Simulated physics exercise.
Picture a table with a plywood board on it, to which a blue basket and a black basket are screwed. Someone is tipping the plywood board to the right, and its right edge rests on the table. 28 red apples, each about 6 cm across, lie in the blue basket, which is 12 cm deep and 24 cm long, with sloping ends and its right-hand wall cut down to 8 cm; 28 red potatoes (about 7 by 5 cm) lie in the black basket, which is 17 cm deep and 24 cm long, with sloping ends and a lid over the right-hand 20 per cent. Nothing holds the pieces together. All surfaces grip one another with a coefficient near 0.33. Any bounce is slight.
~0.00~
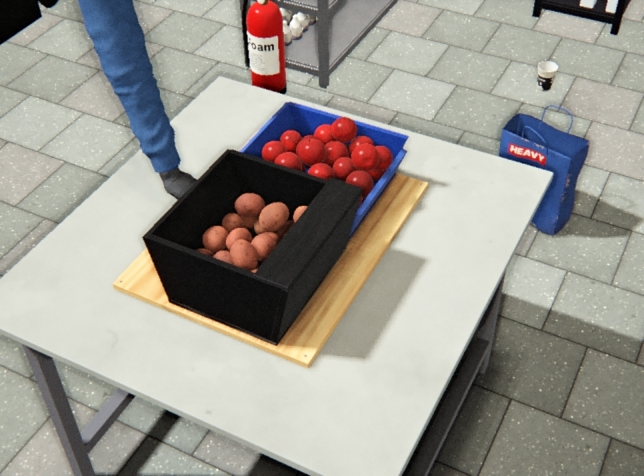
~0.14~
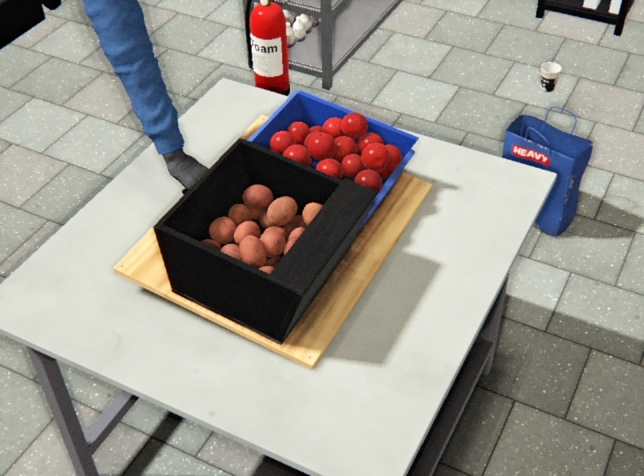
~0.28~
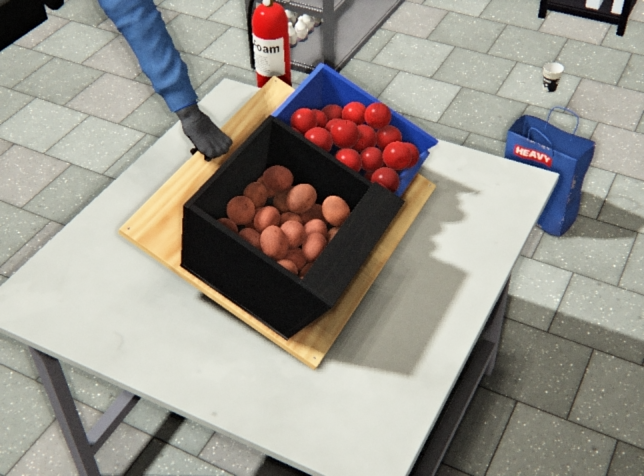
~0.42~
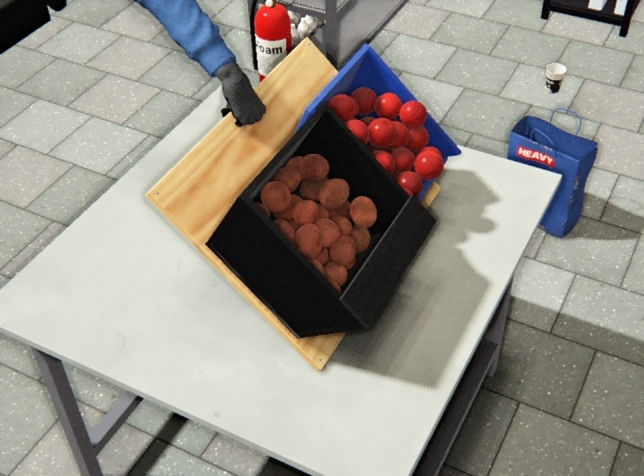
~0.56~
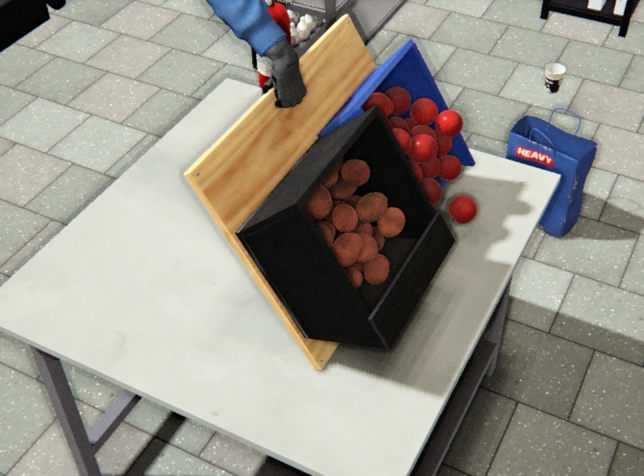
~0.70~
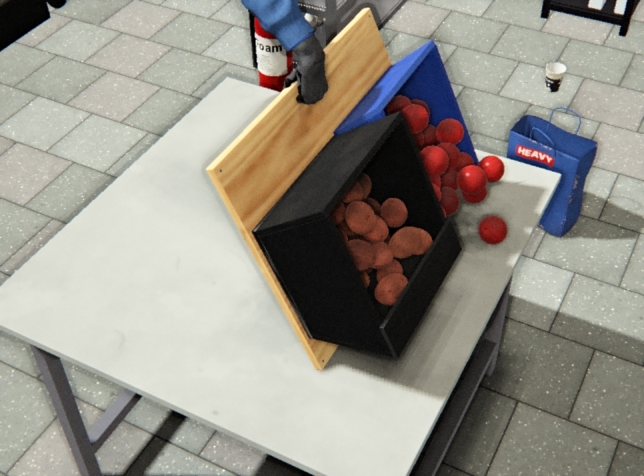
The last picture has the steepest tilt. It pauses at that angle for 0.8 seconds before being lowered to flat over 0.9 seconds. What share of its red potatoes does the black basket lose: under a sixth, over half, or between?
It keeps over five sixths.
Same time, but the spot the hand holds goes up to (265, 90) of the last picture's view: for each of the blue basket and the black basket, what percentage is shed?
In that case blue basket sheds 10 percent of its load and black basket sheds 0 percent.
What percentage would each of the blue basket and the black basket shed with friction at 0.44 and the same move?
In that case the blue basket sheds 50 per cent, while the black basket sheds 0 per cent.
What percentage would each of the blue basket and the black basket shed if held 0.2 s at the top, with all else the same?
In that case you'd see blue basket shed 50 percent of its load and black basket shed 0 percent.
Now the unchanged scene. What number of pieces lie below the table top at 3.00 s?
That count sits near 12.
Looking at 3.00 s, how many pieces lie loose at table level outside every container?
Near 6, by my count.
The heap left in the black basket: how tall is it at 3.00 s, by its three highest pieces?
Around 14 centimetres high.
After 1.07 s, tilt 65°; blue basket 14 in, 14 out and black basket 28 in, 0 out.
After 1.53 s, tilt 65°; blue basket 14 in, 14 out and black basket 28 in, 0 out.
After 2.17 s, tilt 11°; blue basket 10 in, 18 out and black basket 28 in, 0 out.
When it is over (at 3.00 s), blue basket 10 in, 18 out and black basket 28 in, 0 out. Asked share, 0 of 28, 0 per cent.
